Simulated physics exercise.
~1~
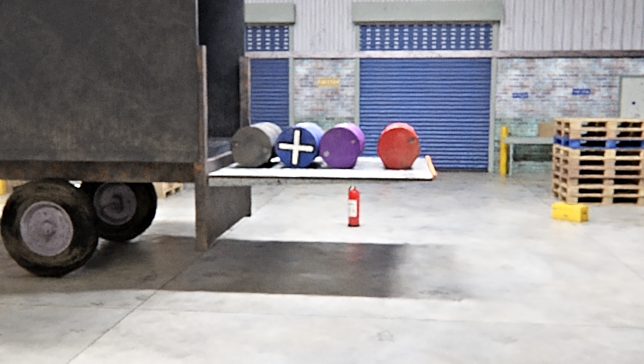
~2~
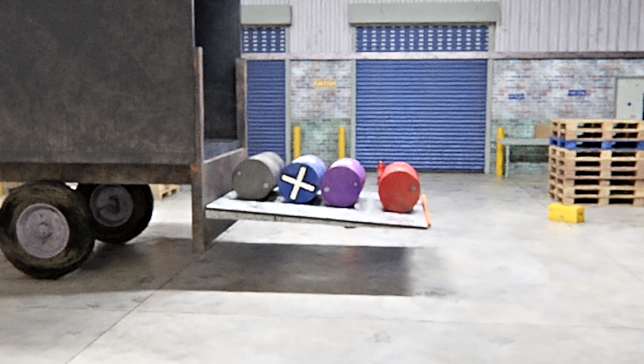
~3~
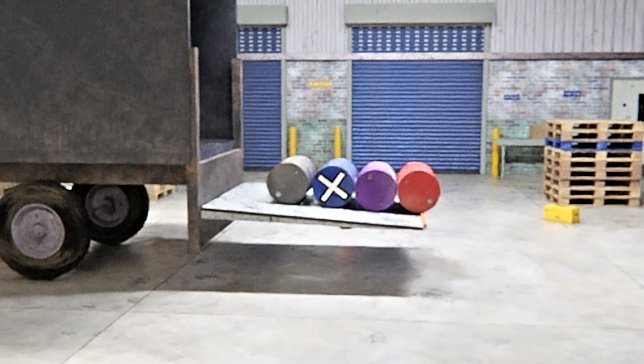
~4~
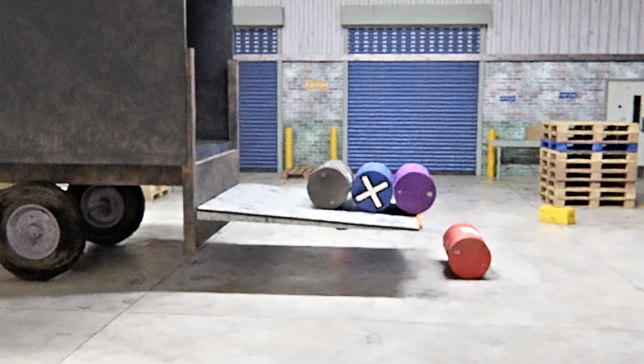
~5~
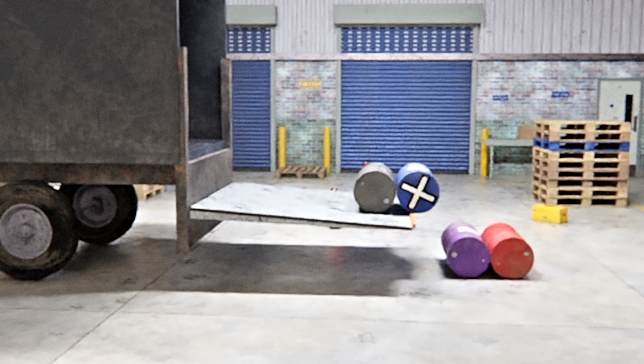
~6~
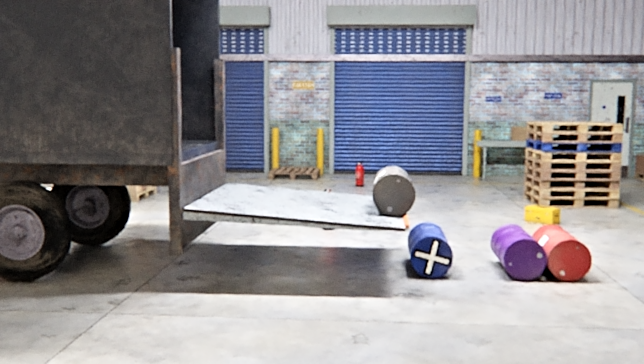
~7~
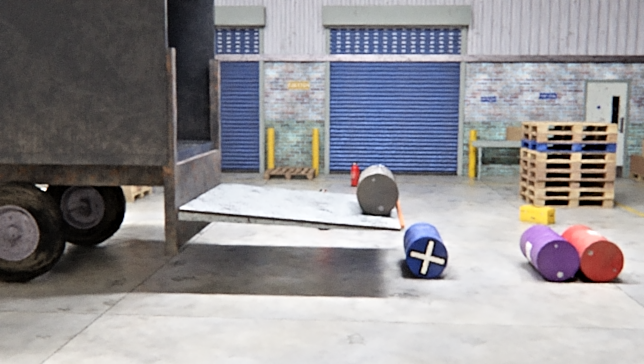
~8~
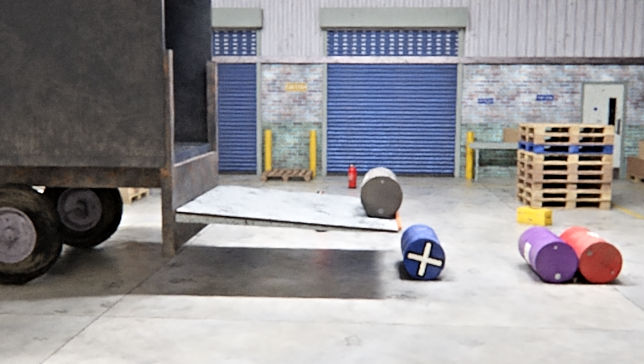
In a warehouse, four drums lie on a truck's tail-lift plate, which lowers slightly and tips outwards; they roll right, and the red, purple and cross-marked blue drums drop off in turn, ending on the floor while the grey one stays near the plate's edge.
